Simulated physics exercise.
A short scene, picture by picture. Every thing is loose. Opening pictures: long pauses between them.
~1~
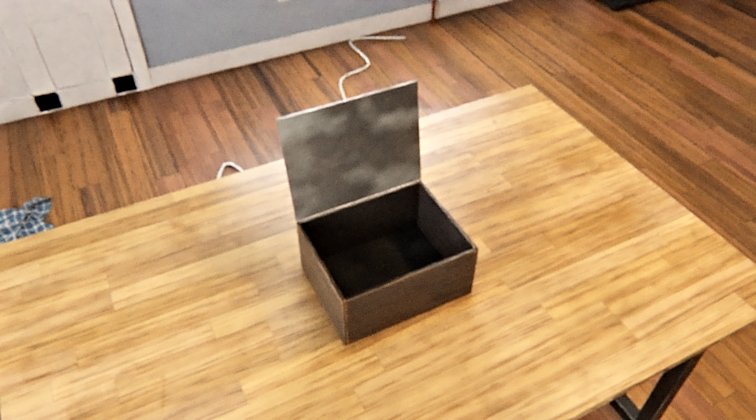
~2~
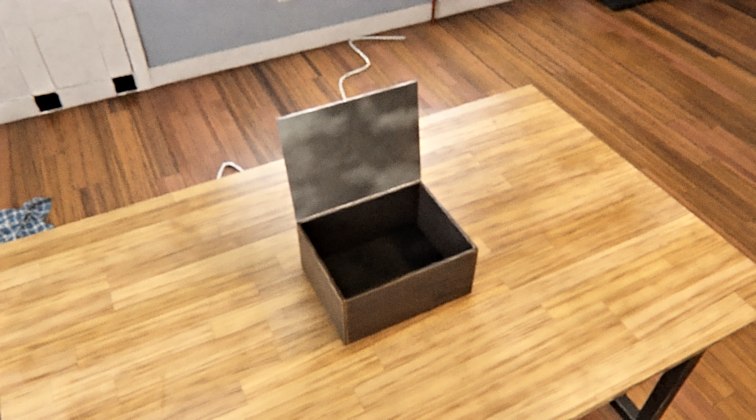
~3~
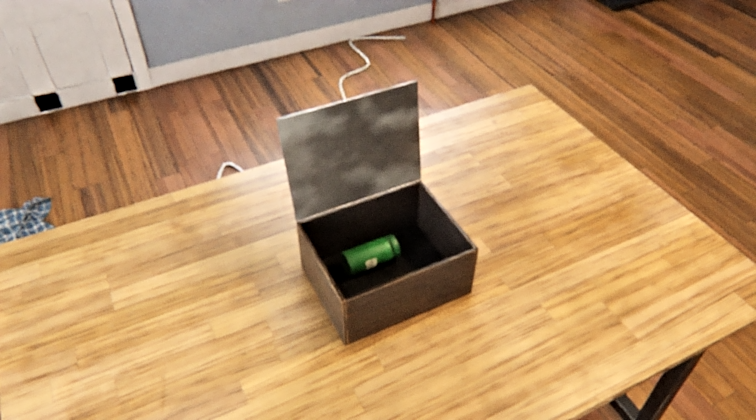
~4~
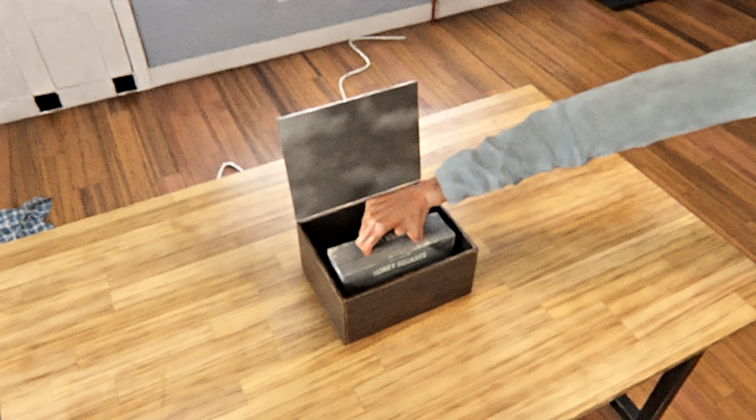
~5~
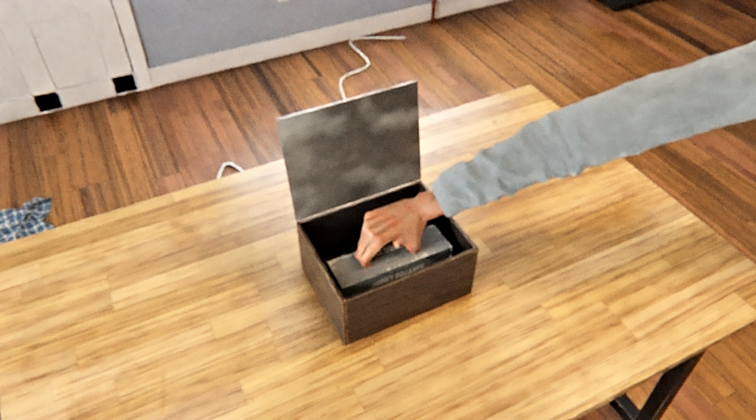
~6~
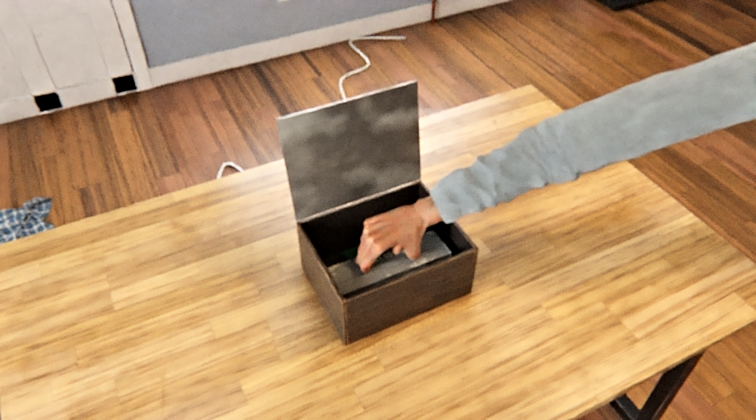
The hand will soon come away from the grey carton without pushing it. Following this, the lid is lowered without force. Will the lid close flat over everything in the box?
Yes - in the end, the box is closed up fine.
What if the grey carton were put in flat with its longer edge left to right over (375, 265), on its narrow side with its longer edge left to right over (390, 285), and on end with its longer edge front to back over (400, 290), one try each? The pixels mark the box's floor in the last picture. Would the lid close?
With the first placement it closes properly, with the second it closes properly, and with the third it doesn't close.
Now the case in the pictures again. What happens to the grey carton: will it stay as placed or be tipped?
At the finish it holds its orientation.
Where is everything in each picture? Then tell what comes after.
In the first frame, the last thing is not in view yet.
In the second frame, the last thing is not in view yet.
In the third frame, the last thing is not in view yet; green shaker (371, 255).
The fourth frame shows on its way; grey carton (392, 257).
The fifth frame shows on its way; grey carton (390, 269).
The sixth frame shows in place under the hand; grey carton (390, 274).
Then, 1.20 s later than the last frame, lid starting down.
Then, 1.60 s later than the last frame, lid 57° above the rim.
Then, 1.80 s later than the last frame, lid 37° above the rim.
Then, 2.00 s later than the last frame, lid 12° above the rim.
When it is over, lid shut; both as before. End places, in pixels of the last picture, grey carton near (390, 274).
